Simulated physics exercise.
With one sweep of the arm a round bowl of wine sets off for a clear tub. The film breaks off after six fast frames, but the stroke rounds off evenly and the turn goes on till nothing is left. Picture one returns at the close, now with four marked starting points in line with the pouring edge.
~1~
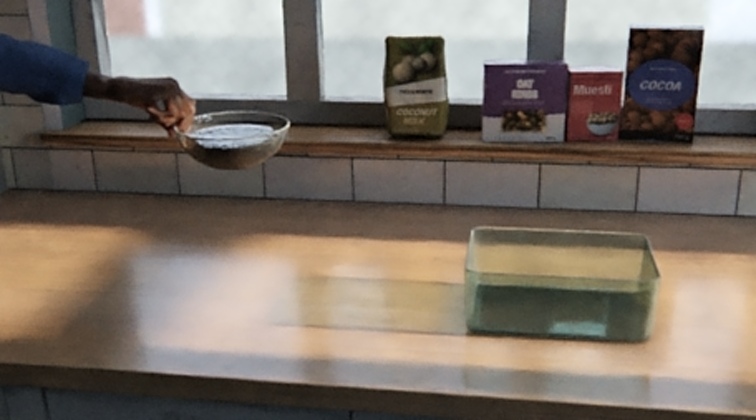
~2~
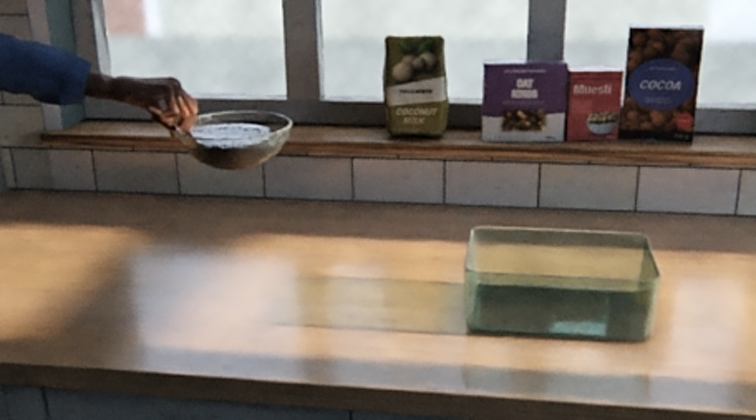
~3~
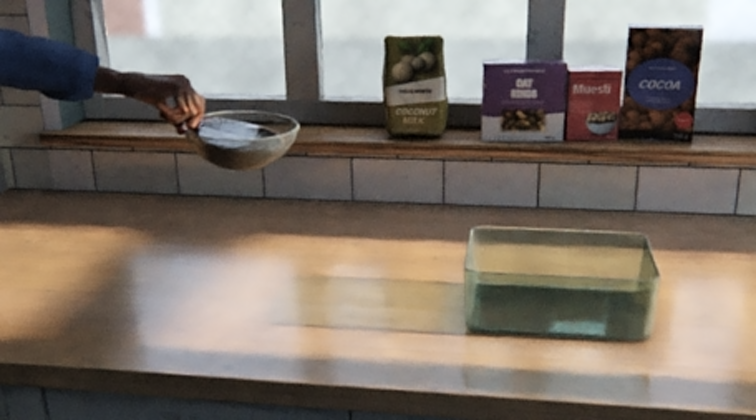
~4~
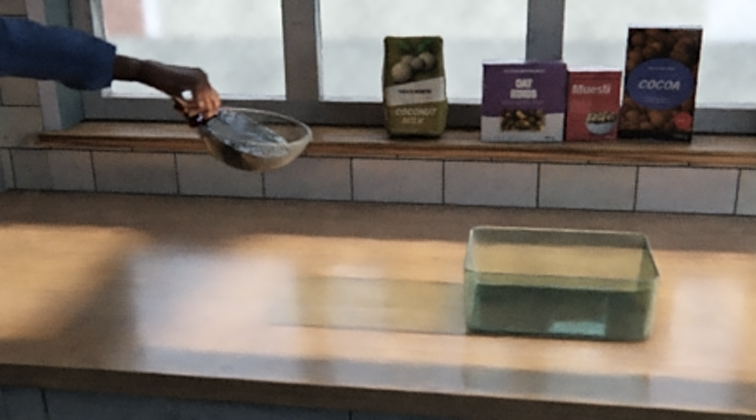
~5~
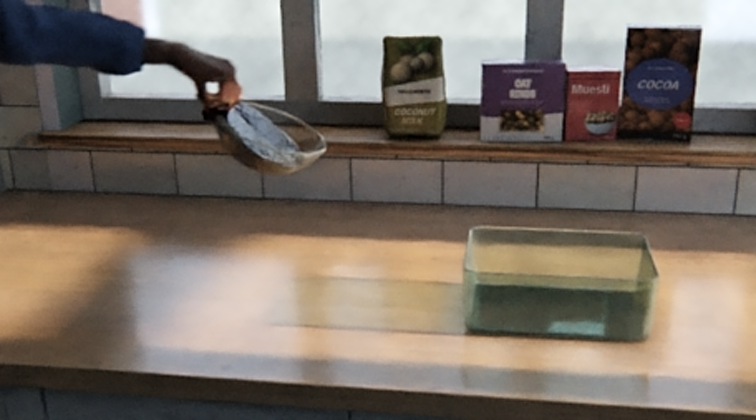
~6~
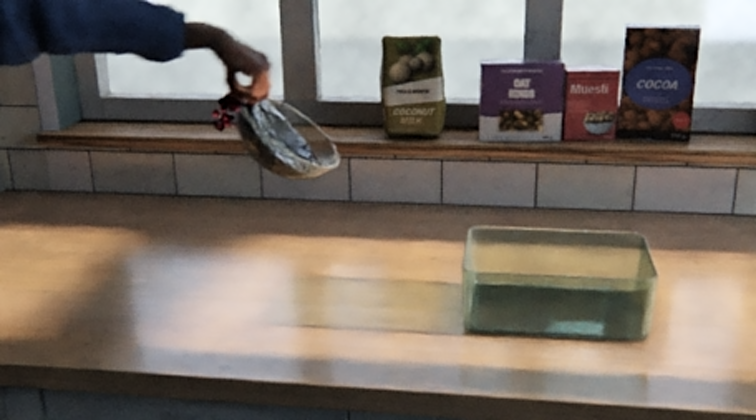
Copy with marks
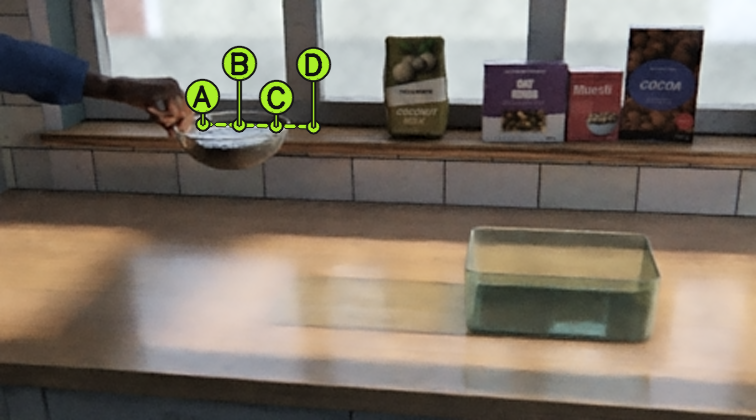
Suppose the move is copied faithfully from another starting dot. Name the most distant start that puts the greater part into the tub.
It is D.
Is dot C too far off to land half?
Yes.
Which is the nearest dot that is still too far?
Here it is dot C.
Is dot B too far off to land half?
Yes, that goes wrong.
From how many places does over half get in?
One of them.
On the marked copy, A at (202, 124); B at (239, 125); C at (276, 125); D at (313, 126).
Choosing A, about 0 % lands in the tub, 100 % falls short.
Choosing B, about 0 % lands in the tub, 93 % falls short and 7 % goes beside or beyond.
Choosing C, about 10 % lands in the tub, 82 % falls short and 8 % goes beside or beyond.
Choosing D, about 76 % lands in the tub, 13 % falls short and 11 % goes beside or beyond.
